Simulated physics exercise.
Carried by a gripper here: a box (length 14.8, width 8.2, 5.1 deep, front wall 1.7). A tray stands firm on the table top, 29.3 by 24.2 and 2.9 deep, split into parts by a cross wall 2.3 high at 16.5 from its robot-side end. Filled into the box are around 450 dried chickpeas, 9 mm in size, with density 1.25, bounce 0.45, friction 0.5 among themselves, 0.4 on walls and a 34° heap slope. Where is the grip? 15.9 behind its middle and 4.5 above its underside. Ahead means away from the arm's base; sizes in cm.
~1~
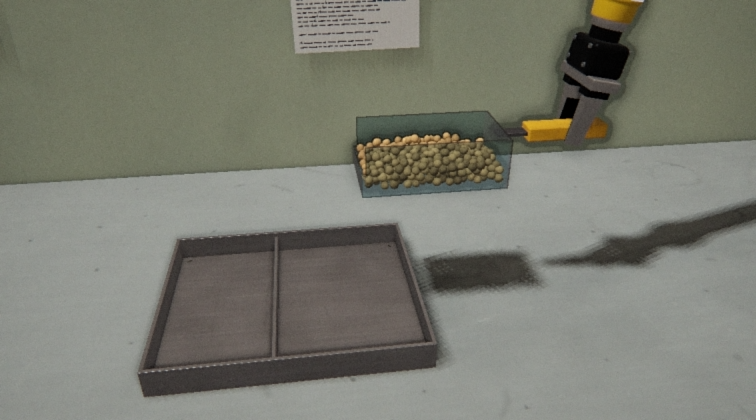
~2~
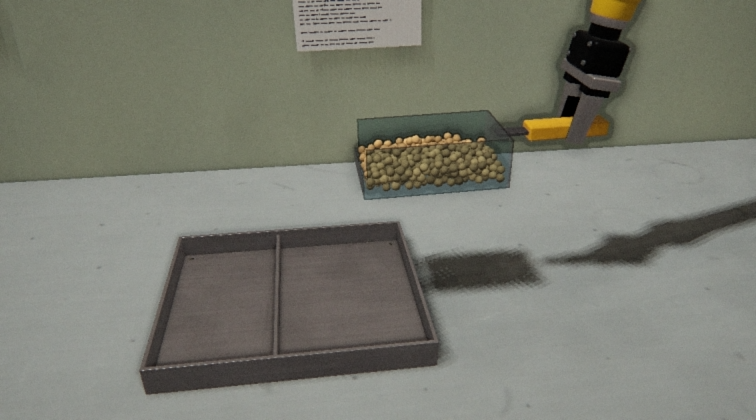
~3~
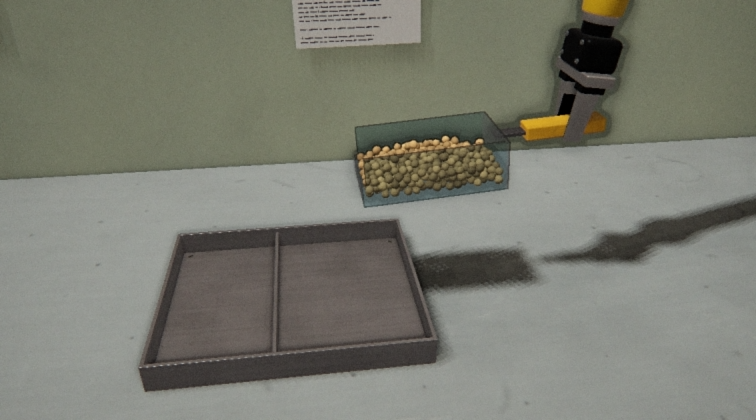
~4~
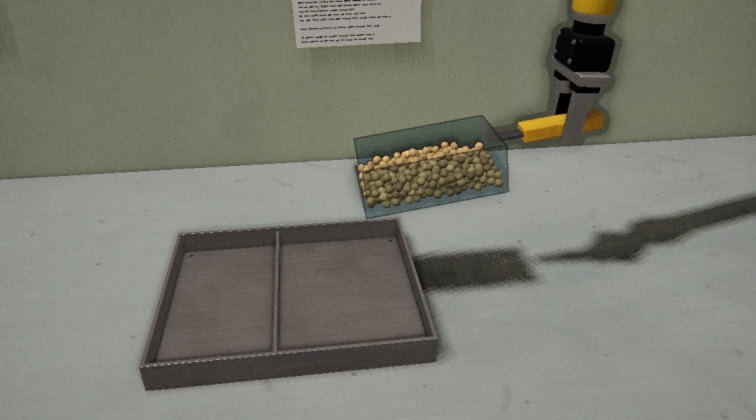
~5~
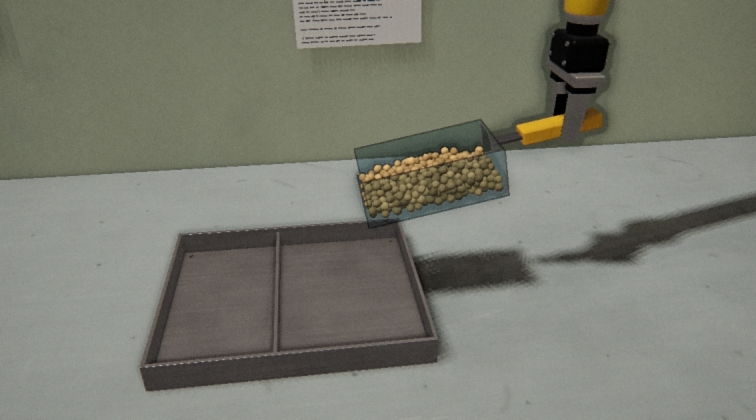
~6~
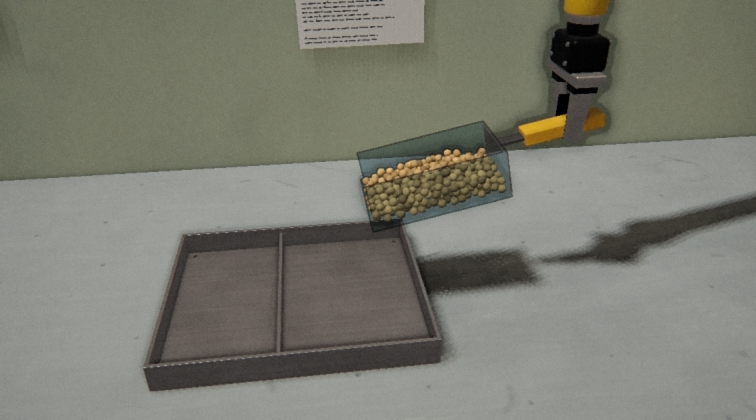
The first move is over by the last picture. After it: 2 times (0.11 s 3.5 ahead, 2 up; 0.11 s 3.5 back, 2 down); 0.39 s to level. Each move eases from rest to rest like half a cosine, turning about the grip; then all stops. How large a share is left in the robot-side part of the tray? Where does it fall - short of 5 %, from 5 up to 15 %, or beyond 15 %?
Beyond 15 %.
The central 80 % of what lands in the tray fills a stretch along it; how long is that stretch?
Some 14 cm long.
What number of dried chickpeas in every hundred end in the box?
I'd put it close to 60 per cent.
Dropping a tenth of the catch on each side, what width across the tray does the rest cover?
Leave out the outer tenth on each side and you get around 12 cm.
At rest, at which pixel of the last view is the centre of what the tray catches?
Roughly at pixel (312, 294).
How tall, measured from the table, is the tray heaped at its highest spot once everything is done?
Close to 2.0 cm above the table.
Then, 0.33 s later, tilted 12° forward, highest piece 19 above the table; 343 in the box, 85 in the robot-side part, 3 in the far-side part, 16 in flight or on a rim.
Then, 0.66 s later, tilted 5° forward, highest piece 18 above the table; 273 in the box, 153 in the robot-side part, 20 in the far-side part, 1 in flight or on a rim.
Then, 1.03 s later, level, highest piece 20 above the table; 272 in the box, 155 in the robot-side part, 20 in the far-side part.
Then, 2.08 s later, level, highest piece 20 above the table; 272 in the box, 155 in the robot-side part, 20 in the far-side part.
At rest, 272 in the box, 155 in the robot-side part, 20 in the far-side part. That is 35 % in the robot-side part of the tray.
